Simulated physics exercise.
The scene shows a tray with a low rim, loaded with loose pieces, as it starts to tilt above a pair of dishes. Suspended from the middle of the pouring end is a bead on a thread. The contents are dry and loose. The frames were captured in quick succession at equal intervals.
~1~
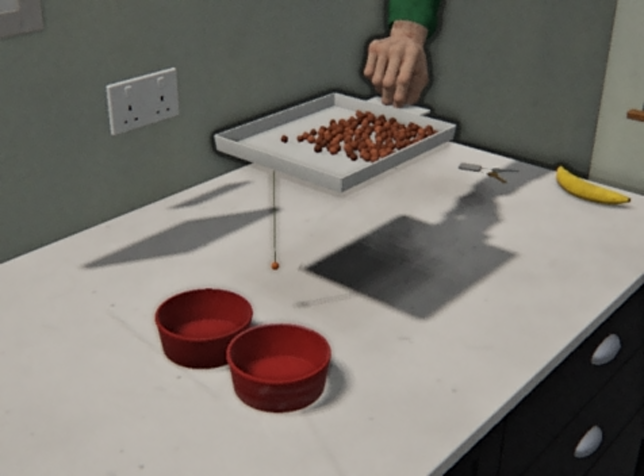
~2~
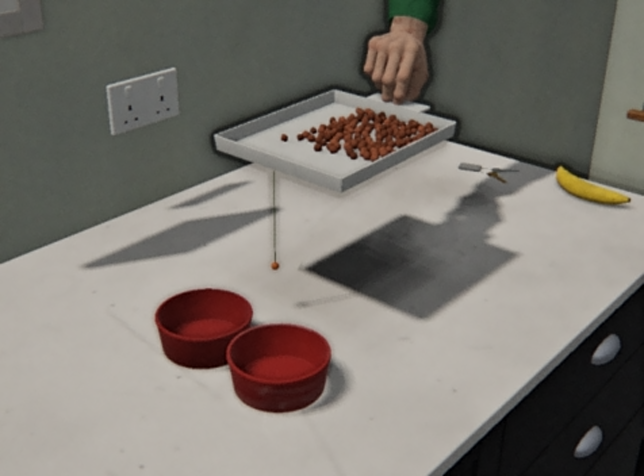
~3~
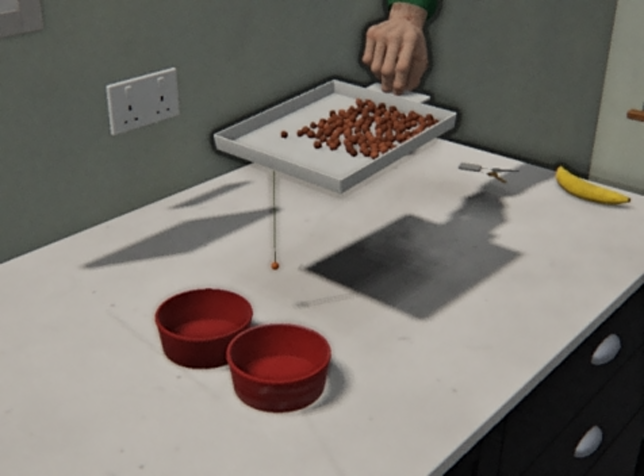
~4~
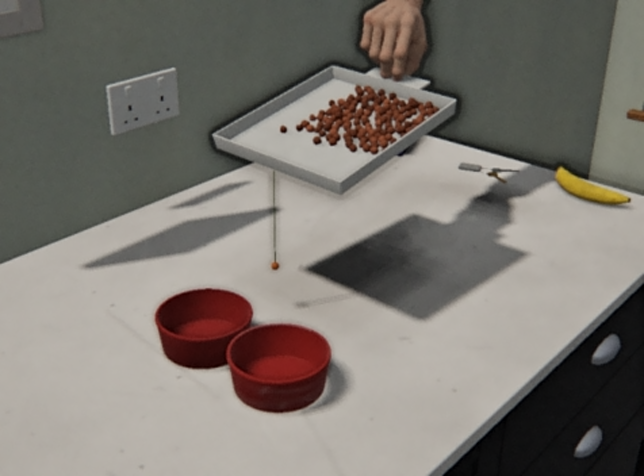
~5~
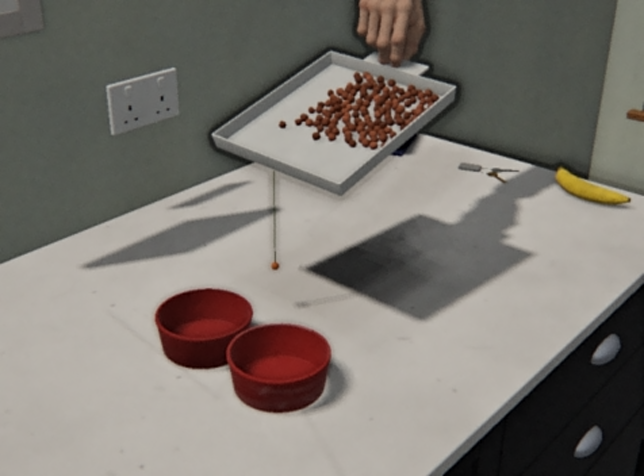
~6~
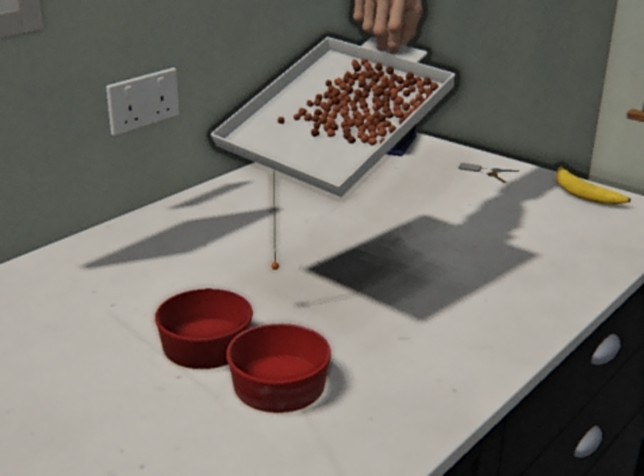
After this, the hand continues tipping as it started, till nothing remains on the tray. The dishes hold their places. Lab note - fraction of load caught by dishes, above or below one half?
Below one half.
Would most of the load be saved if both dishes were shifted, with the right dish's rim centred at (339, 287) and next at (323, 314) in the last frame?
Shy of half, then past half.
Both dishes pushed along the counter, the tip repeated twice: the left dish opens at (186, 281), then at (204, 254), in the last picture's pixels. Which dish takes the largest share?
Result, try one: The dish at right; try two: The dish at right.
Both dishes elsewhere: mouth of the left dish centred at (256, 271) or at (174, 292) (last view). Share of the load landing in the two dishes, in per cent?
Around 40 and around 40 per cent, in that order.
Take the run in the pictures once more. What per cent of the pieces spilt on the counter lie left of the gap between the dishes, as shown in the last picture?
About 20 percent of the spill.
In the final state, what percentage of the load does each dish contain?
I'd say the left dish holds some 10 % and the right dish some 20 %.
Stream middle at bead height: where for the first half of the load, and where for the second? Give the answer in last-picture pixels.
First roughly (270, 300), then roughly (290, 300).
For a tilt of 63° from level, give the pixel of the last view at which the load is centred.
The middle of the pieces lands at roughly (309, 151).
Soon, tray tipped steeply; nearly all on the tray; a stray few in the air.
A while on, tray tipped past a quarter turn; nearly all on the tray; a stray few in the right dish; a stray few in the left dish; a small part outside both; a stray few in the air.
Towards the end, tray tipped past a quarter turn; about a quarter in the right dish; a small part in the left dish; about two thirds outside both.
Finally, tray tipped past a quarter turn; about a quarter in the right dish; a small part in the left dish; about two thirds outside both.
